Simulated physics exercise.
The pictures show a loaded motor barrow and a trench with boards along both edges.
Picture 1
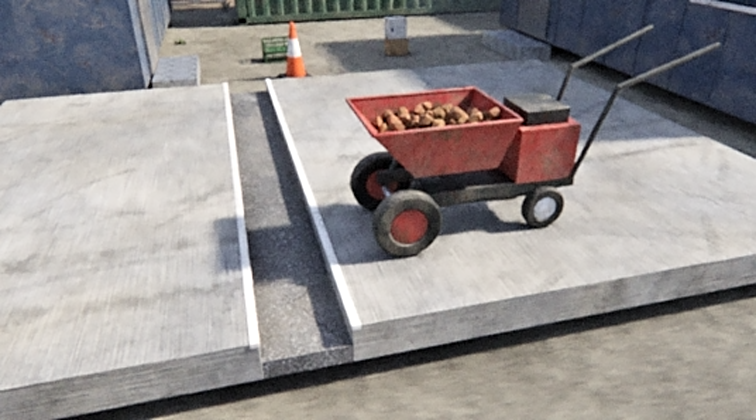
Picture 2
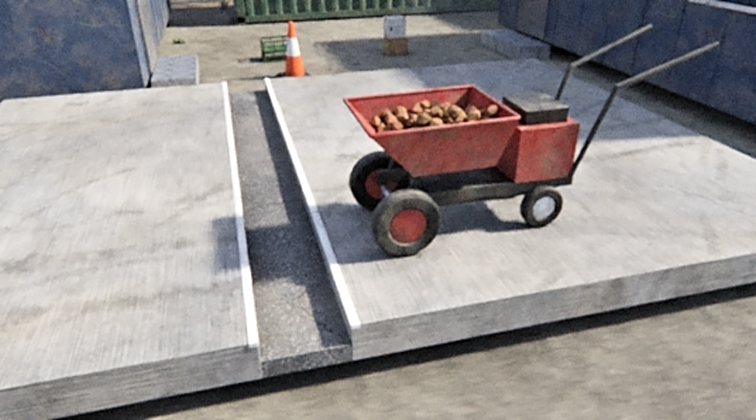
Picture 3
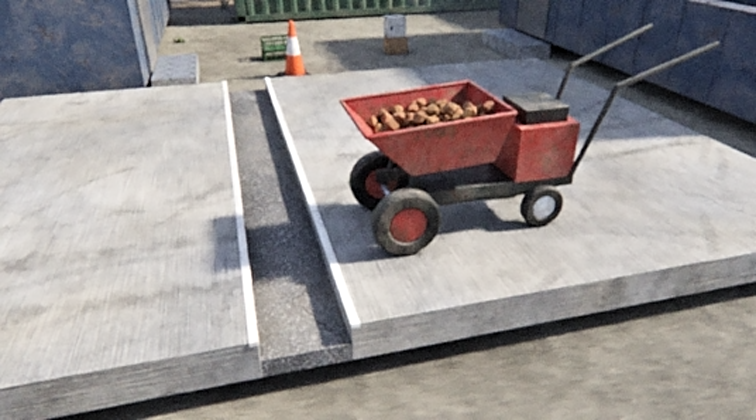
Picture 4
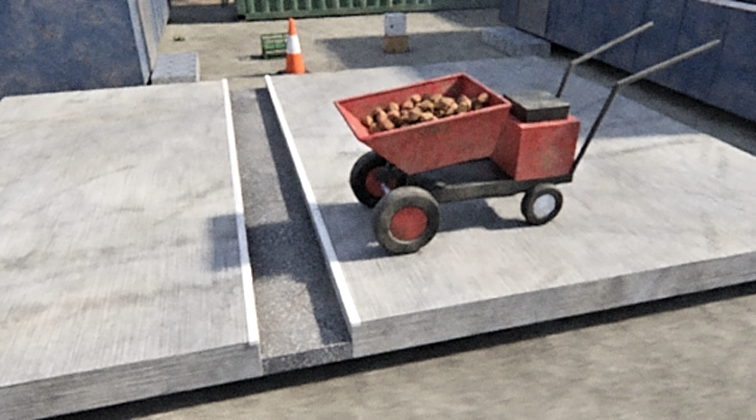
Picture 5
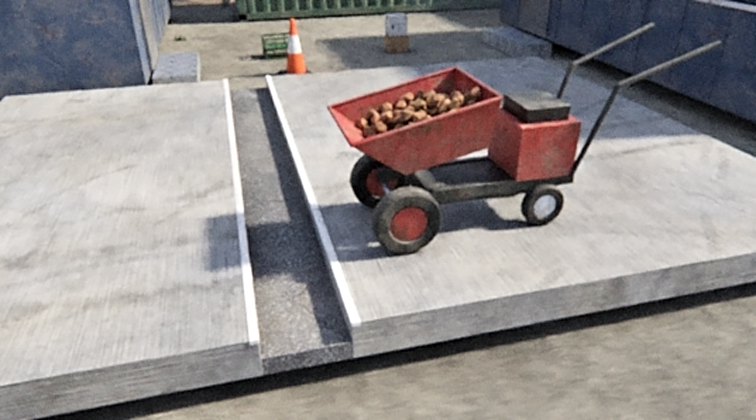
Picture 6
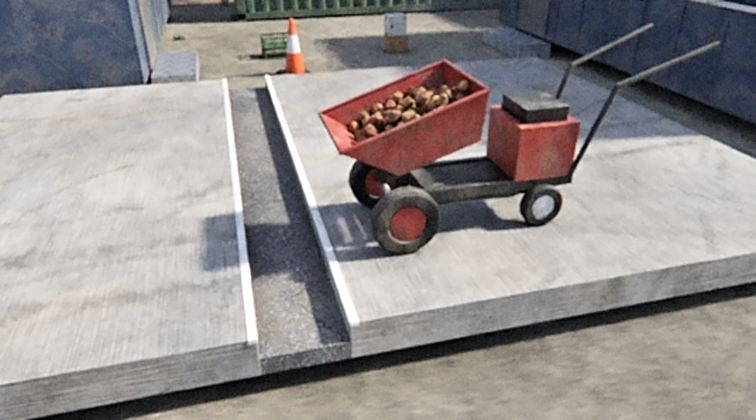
Red motor barrow standing beside a shallow trench, its skip of brown clods slowly tilting forward to the left.
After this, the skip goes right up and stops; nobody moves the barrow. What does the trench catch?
The trench ends with over half of it.
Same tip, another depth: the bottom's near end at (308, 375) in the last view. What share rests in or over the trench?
Near 90 %.
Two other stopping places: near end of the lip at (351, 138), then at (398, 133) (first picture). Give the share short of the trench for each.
In turn 0 and 0 in a hundred.
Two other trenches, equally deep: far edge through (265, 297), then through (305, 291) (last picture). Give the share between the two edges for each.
About 60 and 10 per cent.
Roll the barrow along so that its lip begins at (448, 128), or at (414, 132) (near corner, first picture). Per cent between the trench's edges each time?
In turn 60 and 90 in a hundred.
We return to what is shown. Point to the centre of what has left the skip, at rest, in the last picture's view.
Close to (269, 248).
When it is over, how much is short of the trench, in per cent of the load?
It comes to 0 per cent or so.
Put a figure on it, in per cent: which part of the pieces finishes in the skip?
It comes to 0 per cent or so.
Just after the last frame, skip tipped steeply; every one in the skip.
A moment on, skip tipped steeply; the larger part in the skip; about a tenth in or heaped over the trench; about a tenth falling.
Further on, skip tipped right over; about a tenth in the skip; the larger part in or heaped over the trench; roughly a quarter beyond it.
When it is over, skip tipped right over; the larger part in or heaped over the trench; roughly a quarter beyond it.
